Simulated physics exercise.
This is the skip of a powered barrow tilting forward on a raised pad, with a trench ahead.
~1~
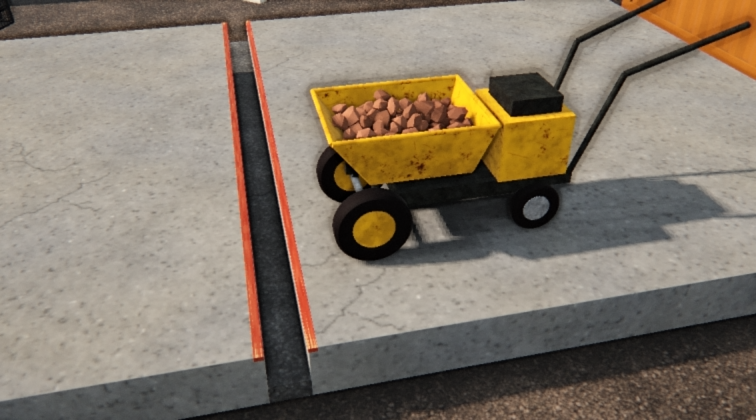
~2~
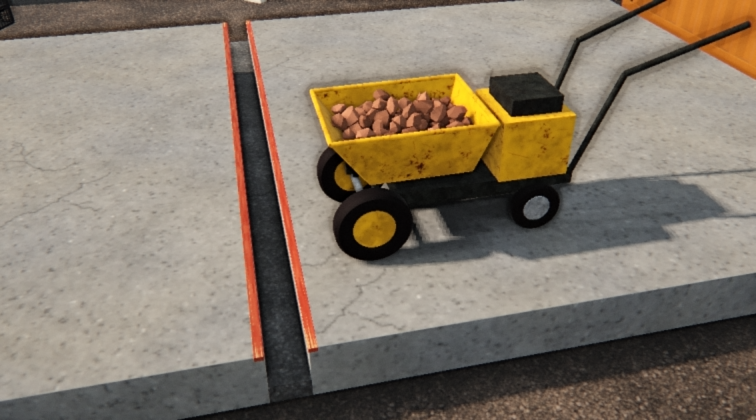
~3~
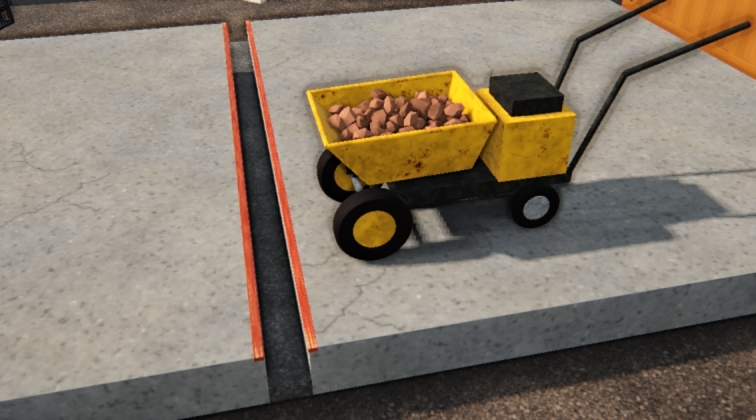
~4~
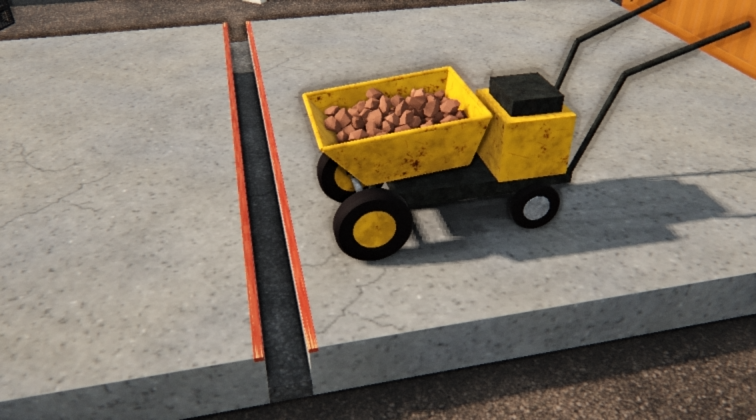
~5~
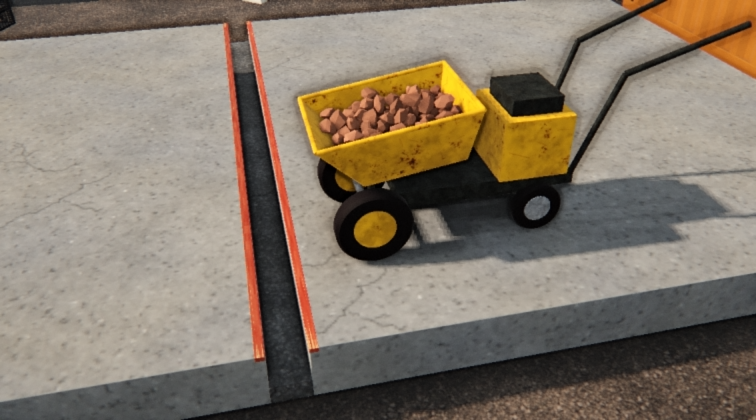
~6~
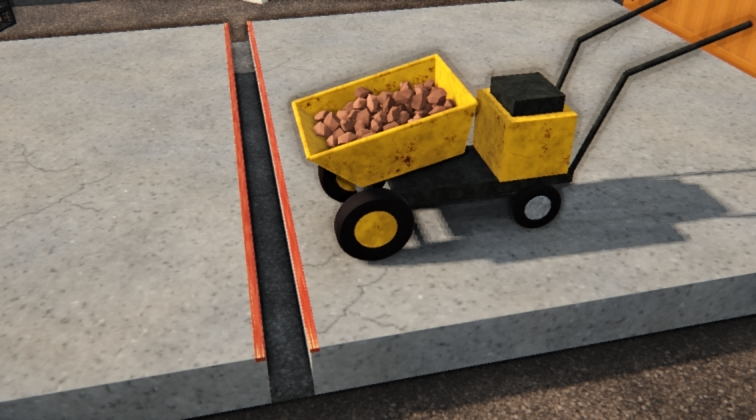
In this clip, a yellow powered barrow loaded with reddish-brown rubble stands on a concrete pad beside a narrow, orange-edged trench; its skip is level at first, then tilts slightly forward to the left while the wheels stay put.
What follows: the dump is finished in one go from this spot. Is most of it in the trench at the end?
In the trench: Less than half.
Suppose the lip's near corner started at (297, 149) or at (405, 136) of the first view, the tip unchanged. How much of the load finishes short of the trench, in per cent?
About 0 and 30 per cent.
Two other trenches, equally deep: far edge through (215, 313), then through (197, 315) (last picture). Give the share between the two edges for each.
Roughly 100 per cent, and 100 per cent.
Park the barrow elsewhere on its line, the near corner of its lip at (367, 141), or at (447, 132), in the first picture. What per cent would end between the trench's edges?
Near 70 % and 10 %.
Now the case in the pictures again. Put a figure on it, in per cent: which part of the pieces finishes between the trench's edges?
It comes to 35 per cent or so.
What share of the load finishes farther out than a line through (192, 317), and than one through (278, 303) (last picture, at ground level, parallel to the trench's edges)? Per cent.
Roughly 20 per cent, and 70 per cent.
Just after the last frame, skip tipped steeply; every one in the skip.
A moment on, skip tipped steeply; the larger part in the skip; just a few in or heaped over the trench; about a tenth beyond it; just a few falling.
Further on, skip tipped right over; roughly a third in the skip; roughly a quarter in or heaped over the trench; roughly half beyond it.
When it is over, skip tipped right over; about a tenth in the skip; roughly a third in or heaped over the trench; roughly half beyond it.
